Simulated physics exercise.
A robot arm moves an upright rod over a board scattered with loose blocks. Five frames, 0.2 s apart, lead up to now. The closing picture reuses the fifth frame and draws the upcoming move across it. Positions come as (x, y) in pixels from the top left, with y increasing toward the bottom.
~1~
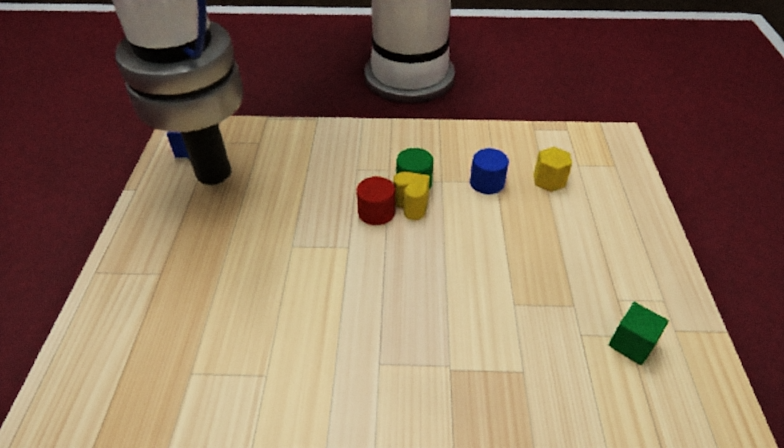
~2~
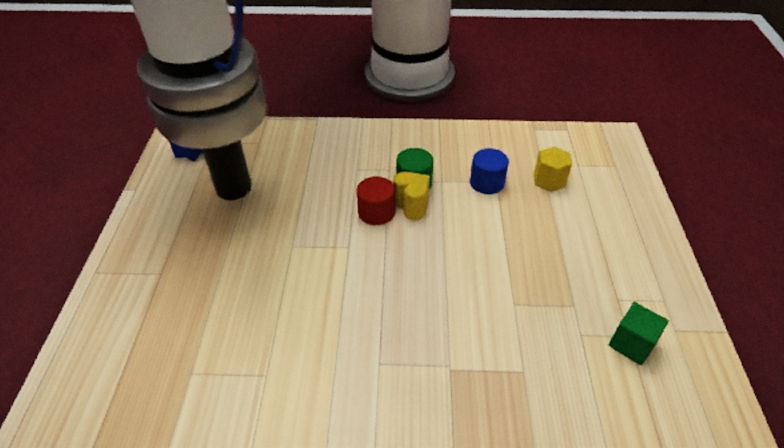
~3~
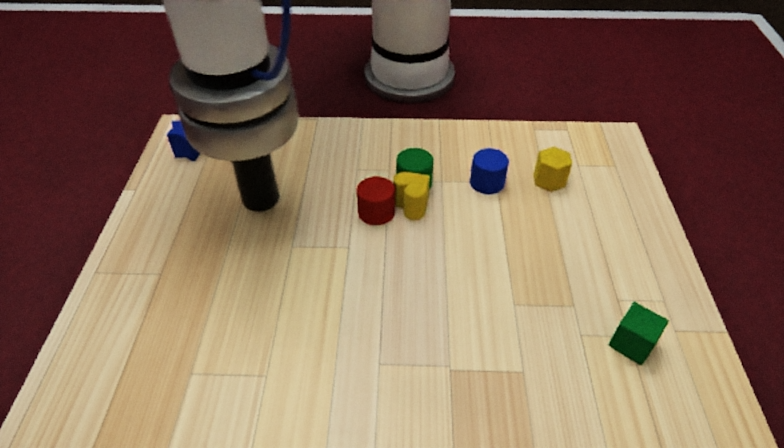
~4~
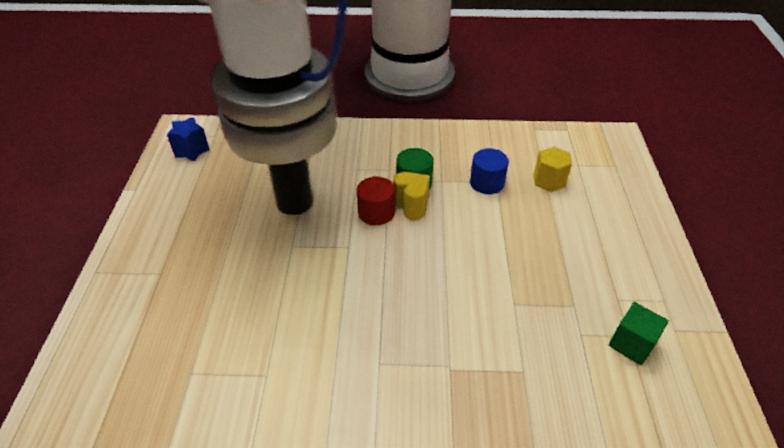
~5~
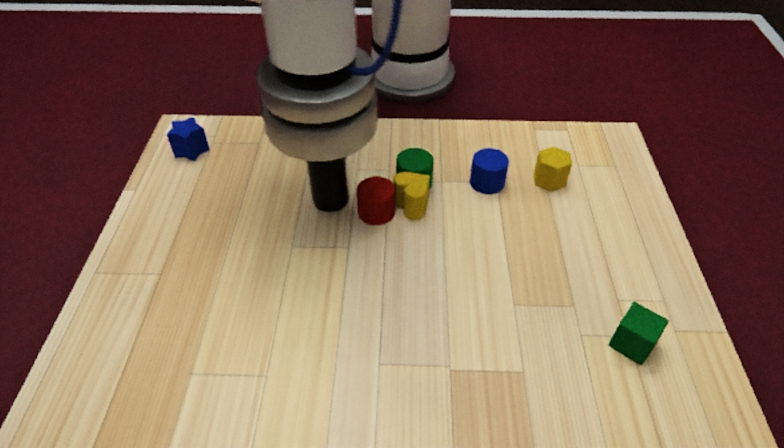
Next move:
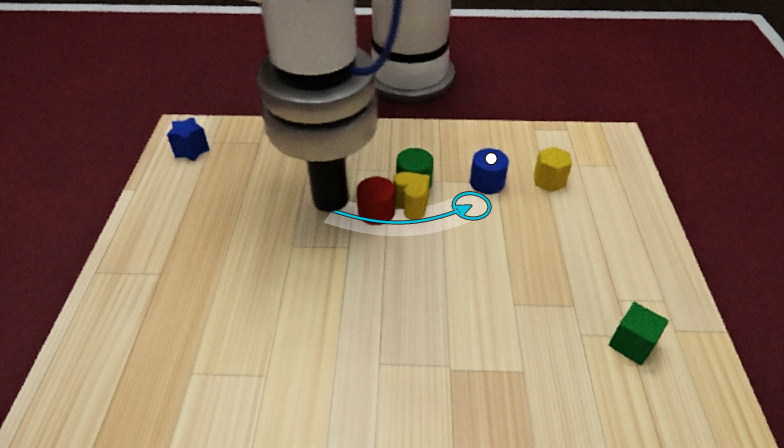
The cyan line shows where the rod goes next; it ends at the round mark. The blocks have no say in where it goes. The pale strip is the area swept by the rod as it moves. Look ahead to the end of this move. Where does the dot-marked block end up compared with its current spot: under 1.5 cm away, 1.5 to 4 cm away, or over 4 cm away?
The block winds up beyond 4 cm from where it is now.
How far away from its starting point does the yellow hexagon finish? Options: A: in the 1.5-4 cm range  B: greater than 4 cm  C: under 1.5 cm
My pick is C.
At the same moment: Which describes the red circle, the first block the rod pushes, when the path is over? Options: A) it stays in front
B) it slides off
Answer: A.
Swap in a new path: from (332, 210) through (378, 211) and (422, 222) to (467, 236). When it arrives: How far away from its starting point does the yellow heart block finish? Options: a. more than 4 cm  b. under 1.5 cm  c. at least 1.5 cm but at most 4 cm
a - more than 4 cm.
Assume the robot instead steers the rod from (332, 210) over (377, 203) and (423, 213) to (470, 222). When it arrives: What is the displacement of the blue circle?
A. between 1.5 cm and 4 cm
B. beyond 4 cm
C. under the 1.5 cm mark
I'll go with C - under the 1.5 cm mark.
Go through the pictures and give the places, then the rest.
The first picture shows rod's lower end (214, 173); red circle (376, 188); yellow heart block (413, 182); green circle (415, 158); blue circle (491, 159); yellow hexagon (556, 157).
The second picture shows rod (234, 188); blocks still.
The third picture shows rod (261, 199); blocks still.
The fourth picture shows rod (295, 202); blocks still.
The fifth picture shows rod (331, 199); red circle (376, 188); yellow heart block (413, 182); green circle (415, 158); blue circle (491, 159); yellow hexagon (556, 157).
Drawn move, from (332, 210) by way of (378, 221) and (428, 220) to (472, 206); the dot is on the blue circle.
What follows on the original path. One third of the way, rod (380, 211); red circle (416, 189); yellow heart block (444, 178); green circle (420, 156).
Two thirds of the way, rod (429, 208); red circle (461, 181); yellow heart block (474, 163), turned 25° anticlockwise; green circle (420, 156); blue circle (502, 153).
At the end, rod (473, 195); red circle (493, 162); yellow heart block (483, 143), turned 70° anticlockwise; green circle (420, 156); blue circle (519, 139); yellow hexagon still.
